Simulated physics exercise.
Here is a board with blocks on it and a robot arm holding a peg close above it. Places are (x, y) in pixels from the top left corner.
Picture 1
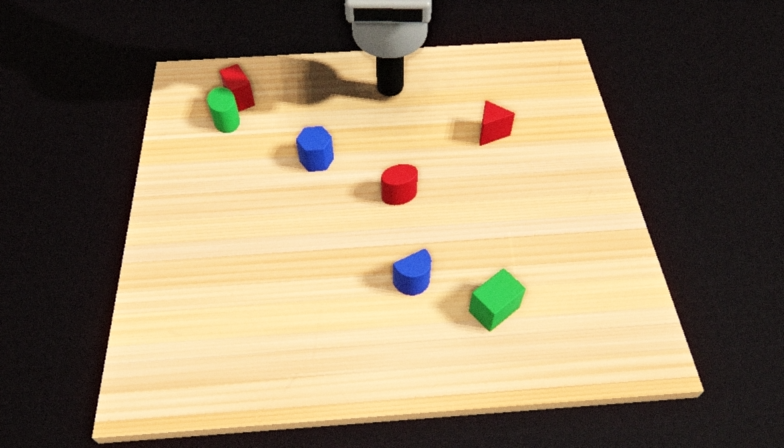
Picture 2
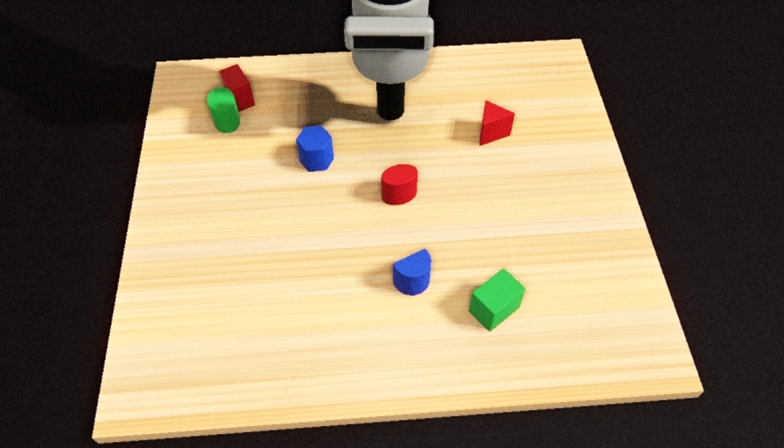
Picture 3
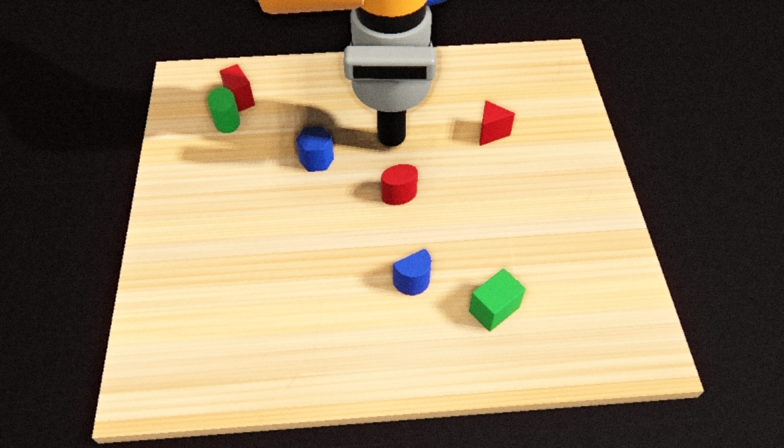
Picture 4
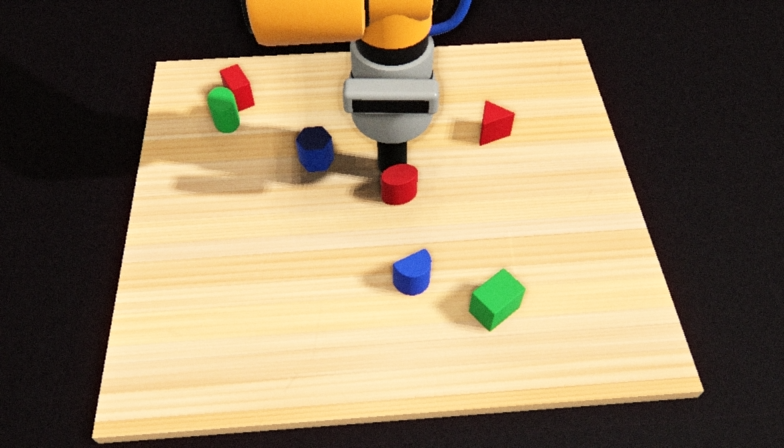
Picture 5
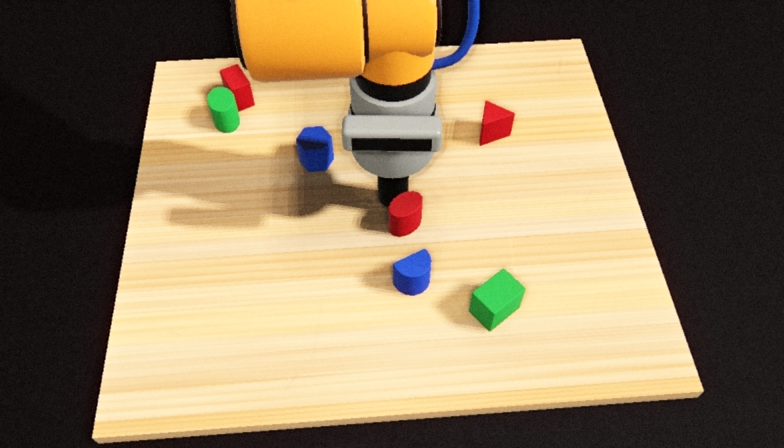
In this clip, a robot arm moves a dark peg down the view over a wooden board of red, green and blue blocks, then pushes the red oval block a short way toward the blue D-shaped block.
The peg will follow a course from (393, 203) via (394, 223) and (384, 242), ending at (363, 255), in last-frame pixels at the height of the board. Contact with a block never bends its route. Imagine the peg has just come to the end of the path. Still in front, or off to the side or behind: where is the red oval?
It is off to the side or behind.
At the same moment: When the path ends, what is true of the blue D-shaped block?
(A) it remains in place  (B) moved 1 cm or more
My pick is A.
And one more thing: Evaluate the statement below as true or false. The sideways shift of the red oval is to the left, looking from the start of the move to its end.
That is true.
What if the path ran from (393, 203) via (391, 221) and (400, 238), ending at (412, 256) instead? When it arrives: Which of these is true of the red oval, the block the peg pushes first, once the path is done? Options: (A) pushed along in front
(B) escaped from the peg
The correct letter is A.
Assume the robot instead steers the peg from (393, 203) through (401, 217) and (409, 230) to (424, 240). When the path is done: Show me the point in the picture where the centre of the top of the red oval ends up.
Around (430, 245).
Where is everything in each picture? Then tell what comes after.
Peg's lower end at (390, 88); red oval at (400, 174); blue D-shaped block at (415, 264), in the first frame.
Peg at (391, 112); blocks still, in the second frame.
Peg at (392, 138); blocks still, in the third frame.
Peg at (392, 166); blocks still, in the fourth frame.
Peg at (393, 197); red oval at (406, 203); blue D-shaped block at (415, 264), in the fifth frame.
What follows on the original path. Halfway along, peg at (390, 229); red oval at (414, 231), turned 40° anticlockwise.
At the end, peg at (362, 250); red oval at (414, 232), turned 40° anticlockwise; blue D-shaped block still.
